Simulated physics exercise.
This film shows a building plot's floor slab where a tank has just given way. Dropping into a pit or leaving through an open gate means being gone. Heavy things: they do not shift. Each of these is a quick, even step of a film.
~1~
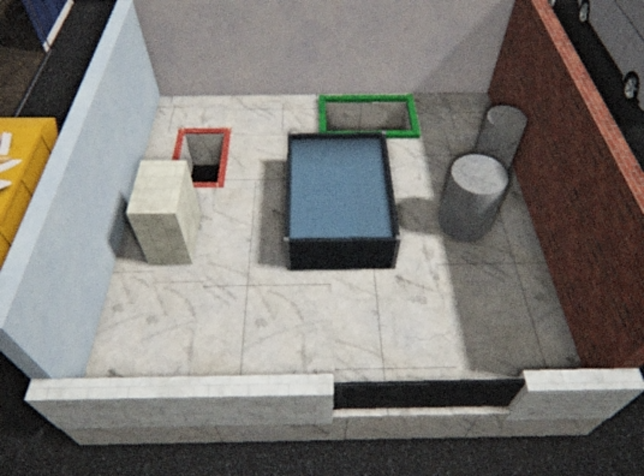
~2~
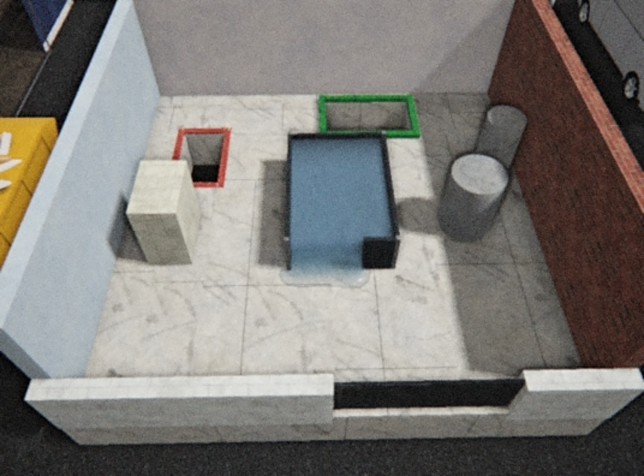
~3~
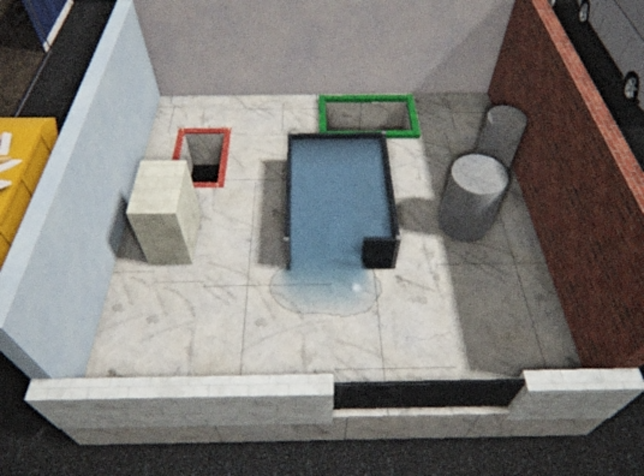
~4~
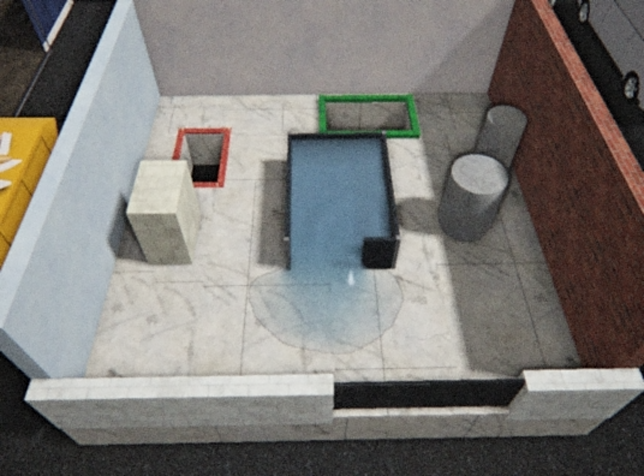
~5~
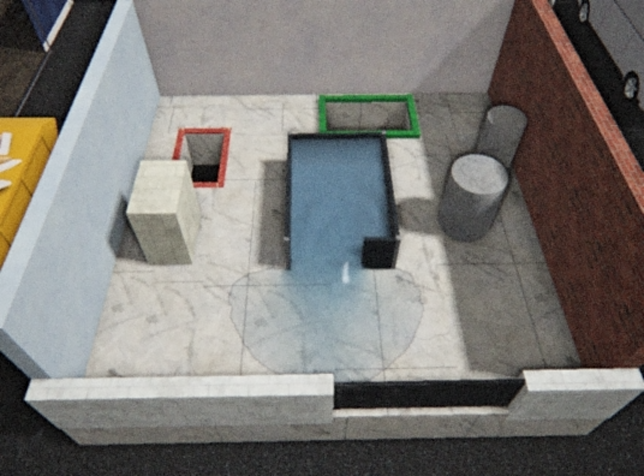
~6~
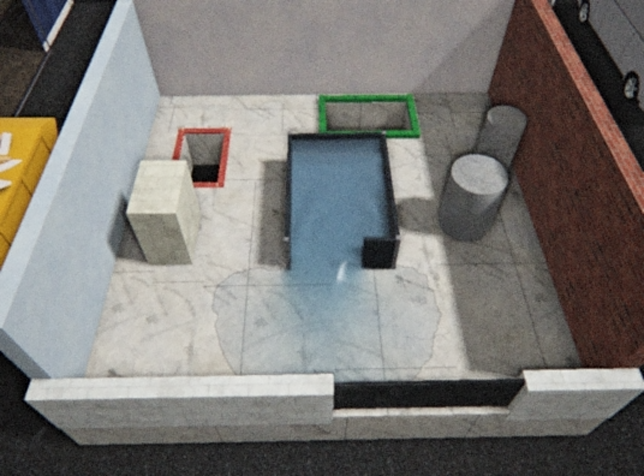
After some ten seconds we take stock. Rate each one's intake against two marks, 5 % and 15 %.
Ratings: Gate - below the 5 % mark; green pit - below the 5 % mark; red pit - between the two marks.
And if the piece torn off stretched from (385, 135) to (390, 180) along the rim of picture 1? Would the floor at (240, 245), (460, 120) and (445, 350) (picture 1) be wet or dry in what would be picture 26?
Spot by spot: Unaffected, then soaked through, then soaked through.
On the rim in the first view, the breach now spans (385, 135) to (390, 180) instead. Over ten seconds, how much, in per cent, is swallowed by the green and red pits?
Green 10 %, red 6 %.
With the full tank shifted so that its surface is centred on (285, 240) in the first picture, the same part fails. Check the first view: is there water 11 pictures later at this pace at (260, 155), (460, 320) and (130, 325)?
In sequence: Unflooded, next inundated, then inundated.
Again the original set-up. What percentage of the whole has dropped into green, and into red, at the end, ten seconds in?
Estimates: 0 % and 10 %.
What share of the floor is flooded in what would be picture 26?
Around 45 percent of it.
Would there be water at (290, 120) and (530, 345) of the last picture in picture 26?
High and dry, then submerged.
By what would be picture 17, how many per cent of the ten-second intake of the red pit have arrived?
Around 0 in a hundred.
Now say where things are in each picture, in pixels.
In the first frame, the open tank at (339, 186) is whole and still.
In the second frame, water pours out at (326, 259) and has run to (364, 278).
In the third frame, water pours out at (326, 260) and has run to (362, 306).
In the fourth frame, water pours out at (326, 260) and has run to (352, 345).
In the fifth frame, the front is at a hidden place, out from the gap at (326, 260).
In the sixth frame, water pours out at (326, 260) and has run to a hidden place.
A moment on, water covers 20 % of the floor; the gate 0 %, the green pit 0 %, the red pit 0 %.
Next, water covers 25 % of the floor; the gate 0 %, the green pit 0 %, the red pit 0 %.
Then, water covers 45 % of the floor; the gate 0 %, the green pit 0 %, the red pit 0 %.
Later, water covers 70 % of the floor; the gate 0 %, the green pit 0 %, the red pit 3 %.
In the end, water covers 95 % of the floor; the gate 0 %, the green pit 0 %, the red pit 9 %.
